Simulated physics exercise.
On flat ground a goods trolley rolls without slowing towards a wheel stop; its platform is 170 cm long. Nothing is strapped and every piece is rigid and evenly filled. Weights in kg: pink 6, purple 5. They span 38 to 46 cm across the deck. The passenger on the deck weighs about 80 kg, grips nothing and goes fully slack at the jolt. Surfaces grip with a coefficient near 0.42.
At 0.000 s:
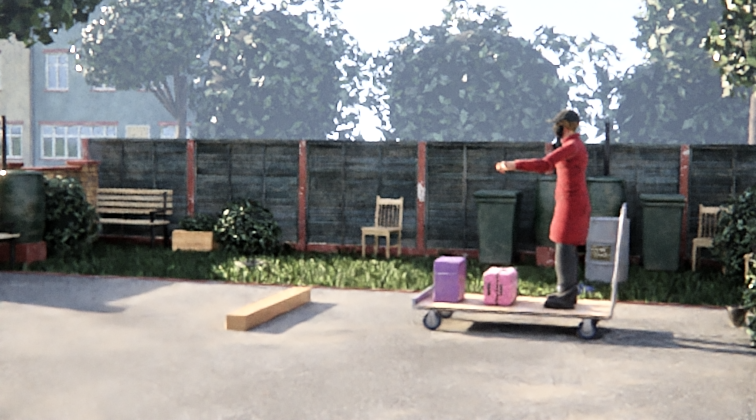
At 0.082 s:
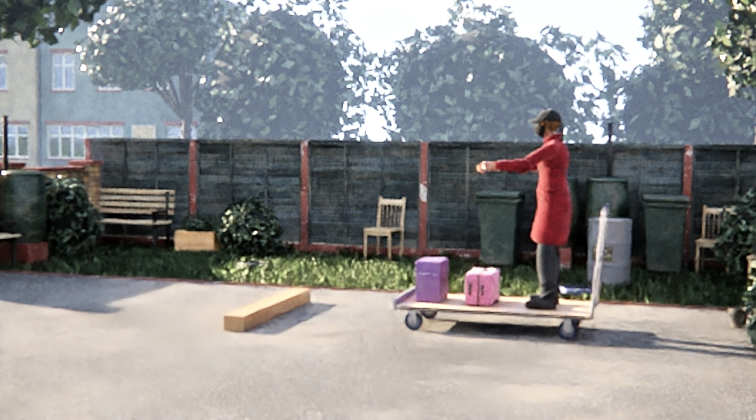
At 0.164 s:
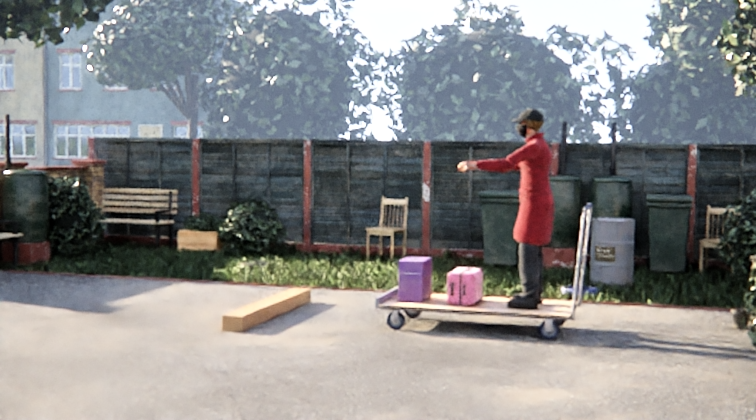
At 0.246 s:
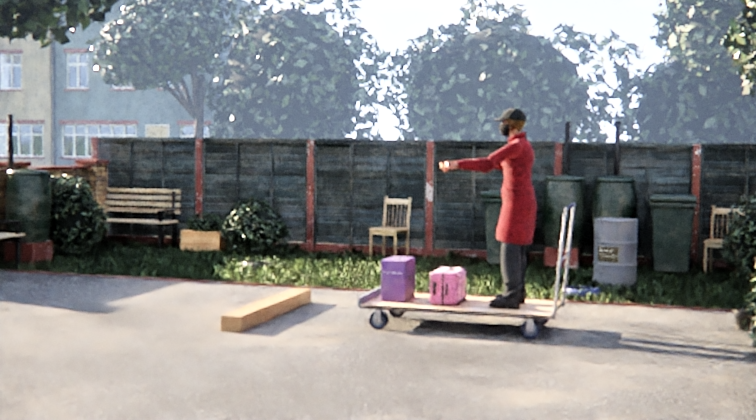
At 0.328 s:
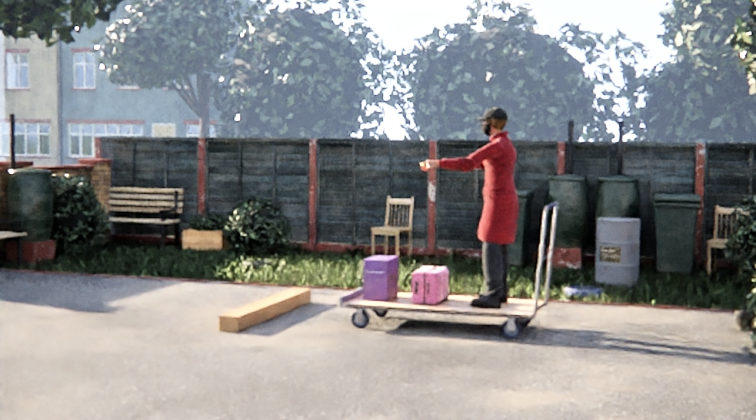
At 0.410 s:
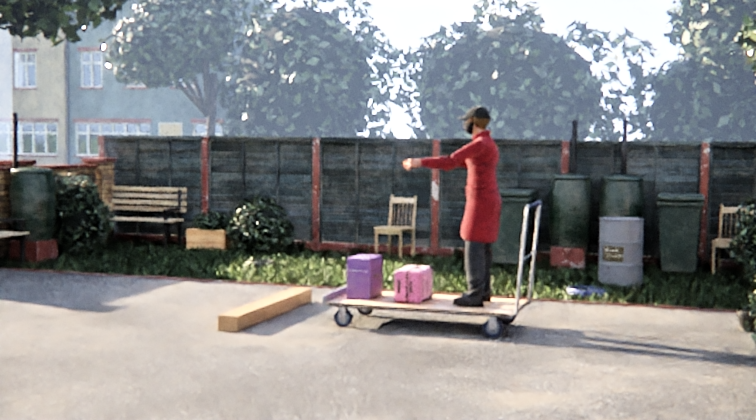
A person in a long red coat and dark cap stood with arms stretched forward on a flat trolley, which rolled steadily left across a yard, carrying a purple box and a pink suitcase.
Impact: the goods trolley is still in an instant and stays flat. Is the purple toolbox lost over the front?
At this pace the purple toolbox comes off.
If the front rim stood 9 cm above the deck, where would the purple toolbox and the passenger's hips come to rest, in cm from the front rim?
Then purple 20 behind, hips 60 behind.
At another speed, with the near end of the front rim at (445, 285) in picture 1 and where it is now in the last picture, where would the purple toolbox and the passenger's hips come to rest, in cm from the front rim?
In that case purple 90 past, hips 10 past.
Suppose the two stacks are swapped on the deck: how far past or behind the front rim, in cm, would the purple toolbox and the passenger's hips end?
In that case purple 40 behind, hips 60 behind.
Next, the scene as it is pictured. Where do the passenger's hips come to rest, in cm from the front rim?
About 40 cm behind the rim.
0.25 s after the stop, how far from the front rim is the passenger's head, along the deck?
Some 80 cm behind it.
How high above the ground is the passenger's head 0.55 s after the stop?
Some 110 cm up.
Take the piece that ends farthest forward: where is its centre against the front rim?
Some 40 cm past it.
Impact comes at 0.77 s.
After 1.32 s the purple toolbox is 11 cm past the rim, tilted 100°, near (259, 274) in the last picture's view.
After 1.77 s the purple toolbox is 37 cm past the rim, tilted 180°, near (234, 293) in the last picture's view.
At rest, 2.8 s, past the rim, purple toolbox; behind it, pink suitcase and the passenger's hips.
